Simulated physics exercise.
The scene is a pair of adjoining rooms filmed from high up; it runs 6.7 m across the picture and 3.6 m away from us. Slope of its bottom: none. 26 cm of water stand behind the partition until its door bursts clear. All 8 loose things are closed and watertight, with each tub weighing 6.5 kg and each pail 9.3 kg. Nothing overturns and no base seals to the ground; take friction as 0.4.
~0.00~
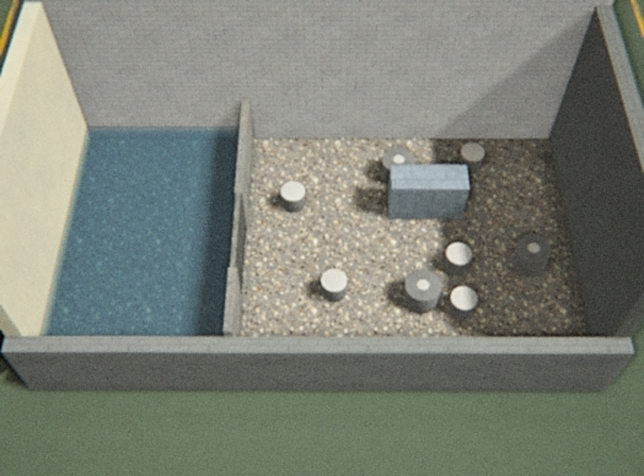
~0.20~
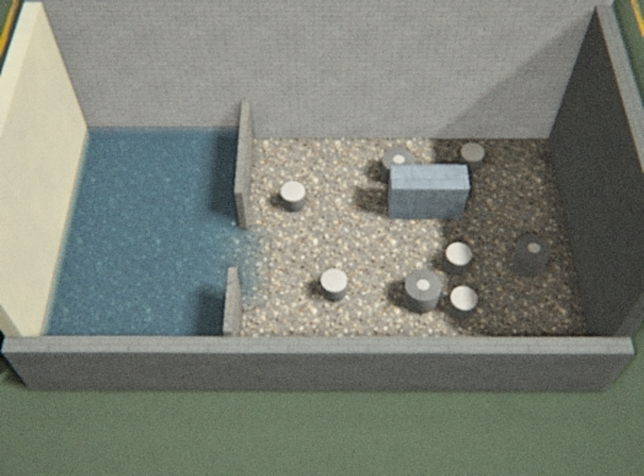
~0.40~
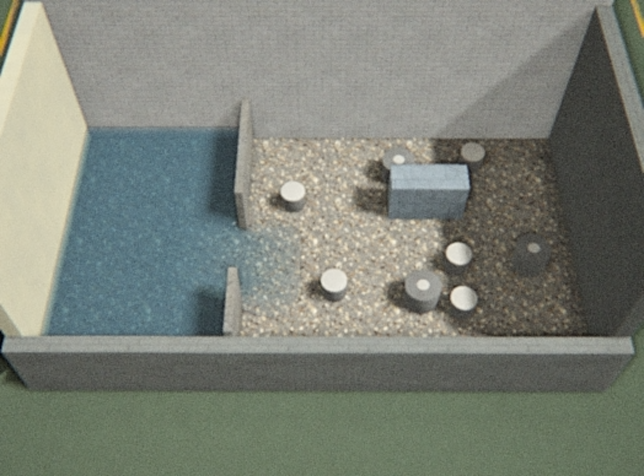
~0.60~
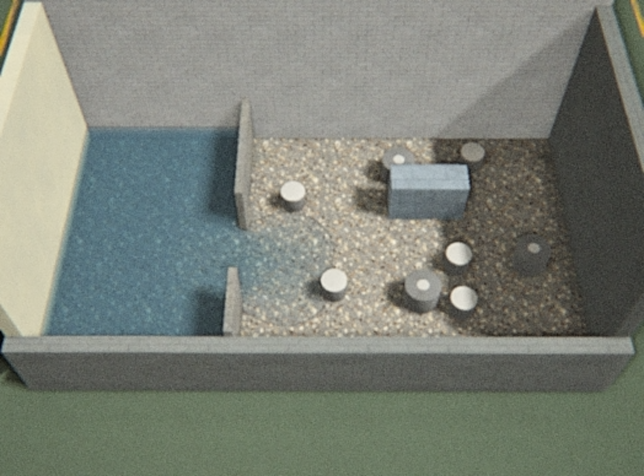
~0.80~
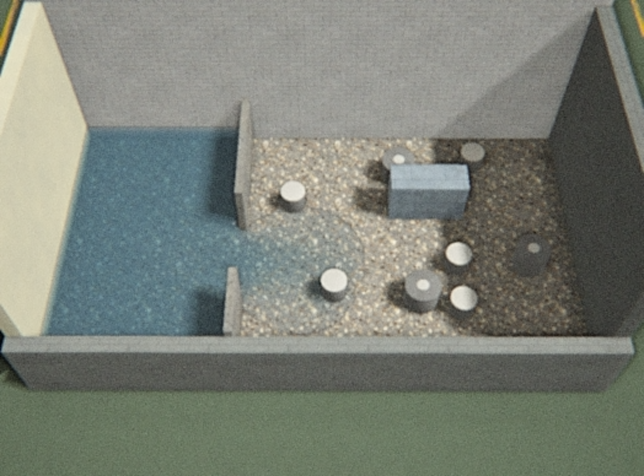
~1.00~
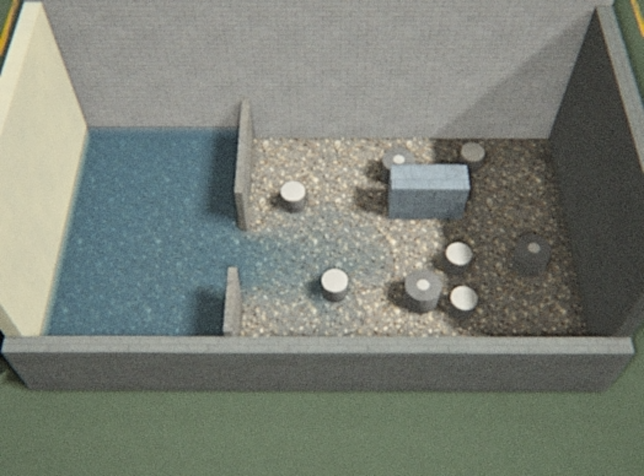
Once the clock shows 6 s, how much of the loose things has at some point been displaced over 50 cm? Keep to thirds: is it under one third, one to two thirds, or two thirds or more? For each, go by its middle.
The share is one to two thirds.
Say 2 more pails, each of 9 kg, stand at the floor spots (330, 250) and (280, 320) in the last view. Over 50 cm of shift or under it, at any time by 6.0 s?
Beyond, within.
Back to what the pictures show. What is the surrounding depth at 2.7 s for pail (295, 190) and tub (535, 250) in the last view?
Some 2 cm at the first, some 2 cm at the second.
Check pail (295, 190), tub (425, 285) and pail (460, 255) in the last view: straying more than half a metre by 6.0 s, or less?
Item one below the mark, item two below the mark, item three above the mark.
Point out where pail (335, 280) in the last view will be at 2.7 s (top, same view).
Roughly (391, 295) in the same view.
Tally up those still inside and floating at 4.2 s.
At that time the total is 2.
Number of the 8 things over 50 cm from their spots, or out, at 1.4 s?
By that point, 0.
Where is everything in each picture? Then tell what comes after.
The first picture shows a pail at (334, 280) rests on the ground; a tub at (534, 248), on the bottom; 8.3 m2 under water; 0 of 8 have shifted.
The second picture shows a pail at (334, 280), on the bottom; a tub at (534, 248) rests on the ground; 8.7 m2 under water; 0 of 8 have shifted.
The third picture shows a pail at (334, 280), on the bottom; a tub at (534, 248), on the bottom; water covers 9.3 m2; 0 of 8 have shifted.
The fourth picture shows a pail at (334, 280), on the bottom; a tub at (534, 248), on the bottom; water covers 10.0 m2; 0 of 8 have shifted.
The fifth picture shows a pail at (334, 280) rests on the ground; a tub at (534, 248) rests on the ground; water covers 10.6 m2; 0 of 8 have shifted.
The sixth picture shows a pail at (335, 280), on the bottom; a tub at (534, 248), on the bottom; 11.3 m2 under water; 0 of 8 have shifted.
After 1.4 s 0 of 8 are over 50 cm from their spots; 0 afloat.
After 2.7 s 1 of 8 are over 50 cm from their spots; 0 afloat.
After 4.2 s 1 of 8 are over 50 cm from their spots; 2 afloat.
After 6.0 s 3 of 8 are over 50 cm from their spots, and 3 have been at some point; 2 afloat.
